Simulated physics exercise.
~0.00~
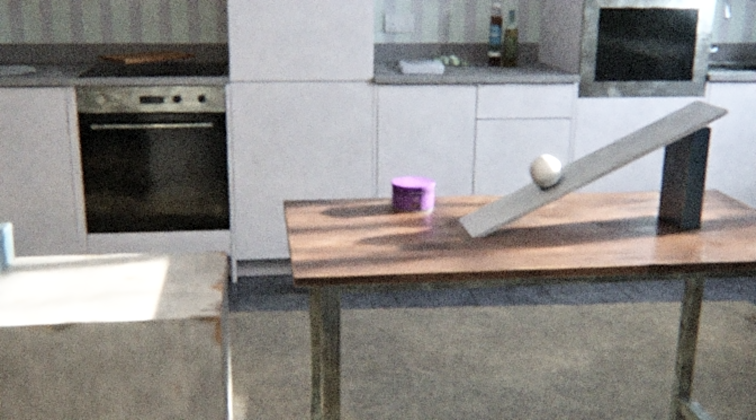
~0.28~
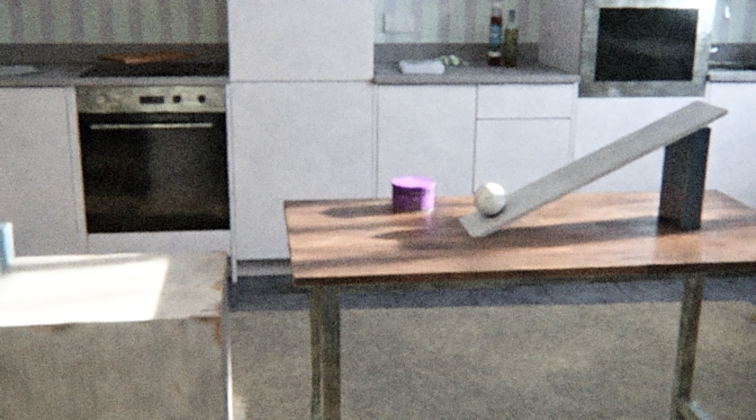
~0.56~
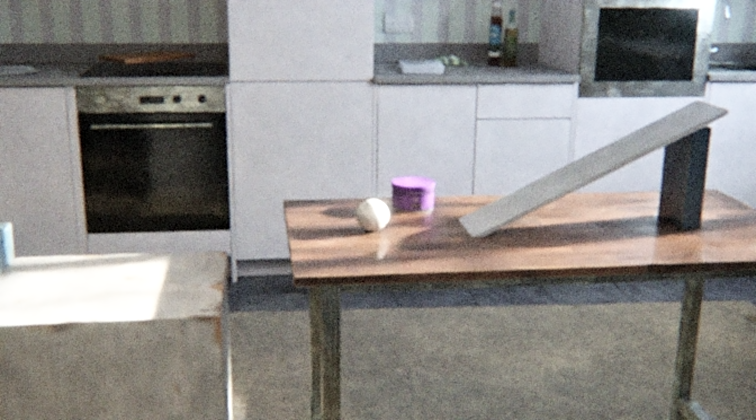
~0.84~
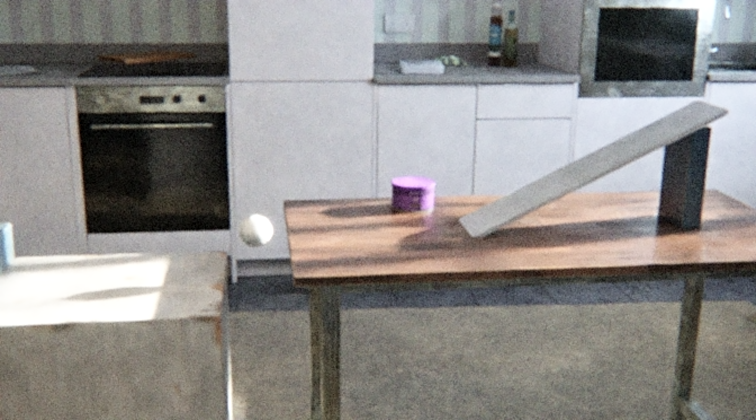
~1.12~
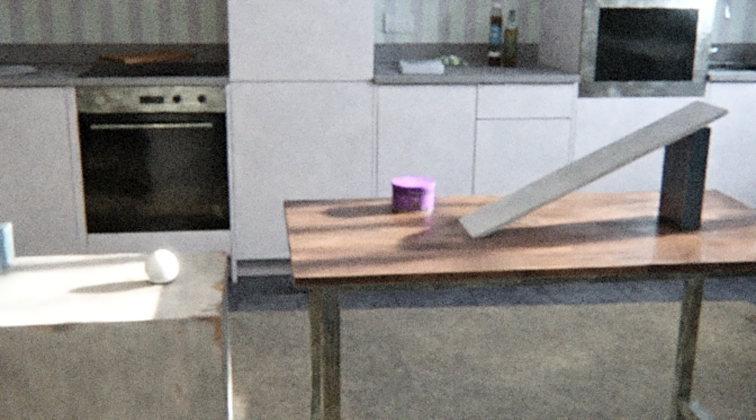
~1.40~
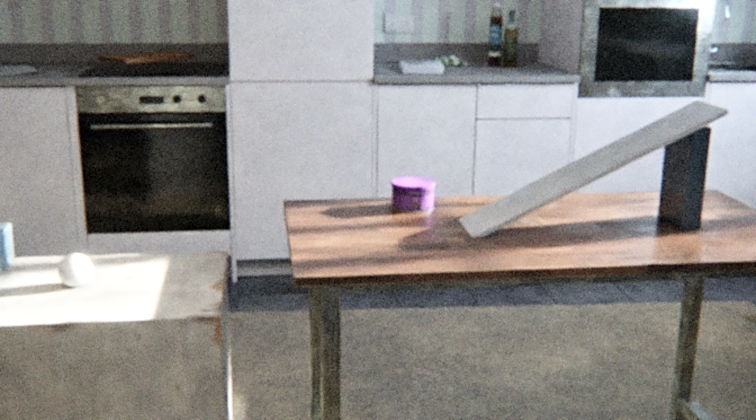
White ball rolling down a ramp and across a wooden table past a purple tub, clearing a gap onto a lower top.
